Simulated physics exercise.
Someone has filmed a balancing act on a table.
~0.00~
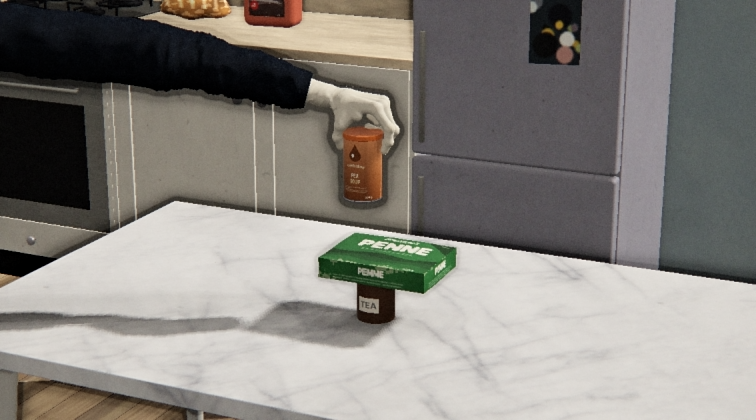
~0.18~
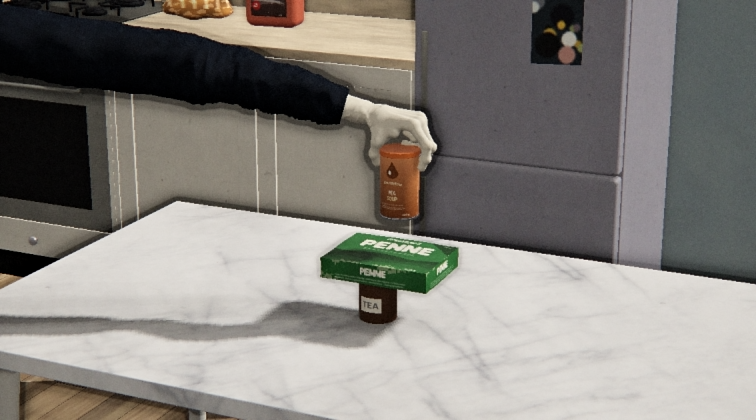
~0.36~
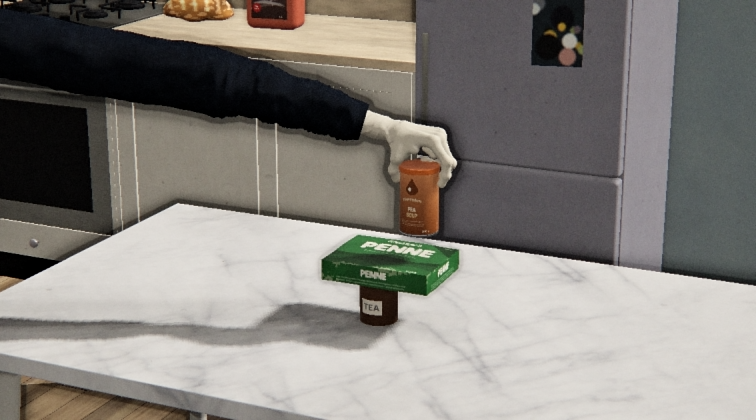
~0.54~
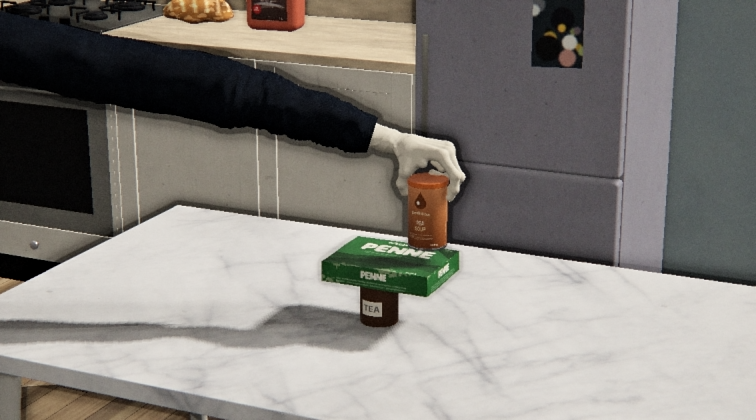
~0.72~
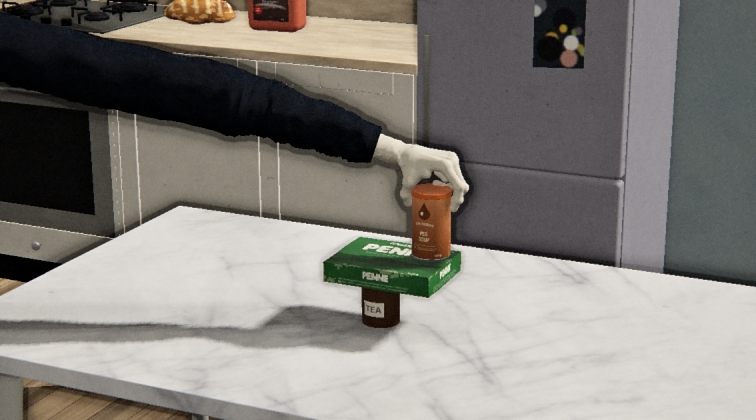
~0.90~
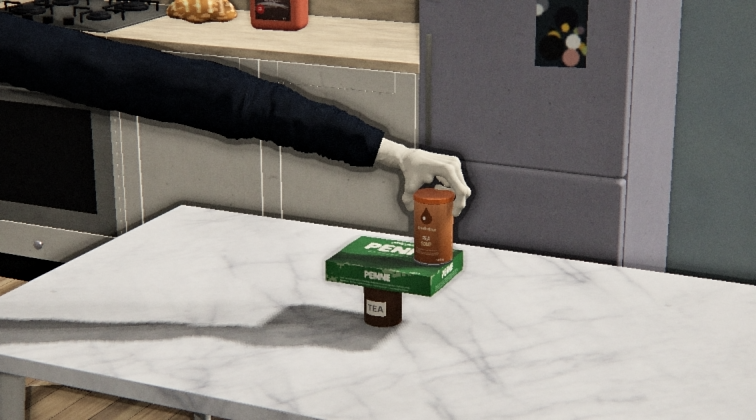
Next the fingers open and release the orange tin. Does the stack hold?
Outcome: The stack gives way.
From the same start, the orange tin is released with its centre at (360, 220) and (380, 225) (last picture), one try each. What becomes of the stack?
First, it holds; second, it holds.
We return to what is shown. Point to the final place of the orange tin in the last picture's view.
Around (515, 321).
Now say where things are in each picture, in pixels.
Still above its spot; orange tin (363, 165); green packet (388, 262), in the first picture.
Still above its spot; orange tin (399, 182); green packet (390, 262), in the second picture.
Still above its spot; orange tin (419, 198); green packet (391, 264), in the third picture.
Still above its spot; orange tin (428, 212); green packet (391, 266), in the fourth picture.
Still above its spot; orange tin (431, 222); green packet (393, 266), in the fifth picture.
In place under the hand; orange tin (433, 227); green packet (395, 265), in the sixth picture.
After 1.30 s, orange tin now fallen; green packet on its side.
After 1.70 s, green packet upside down.
At rest (3.5 s), fallen, orange tin and green packet; brown jar in place. Seen from the same camera at the end, orange tin near (515, 321). The stack loses its balance.
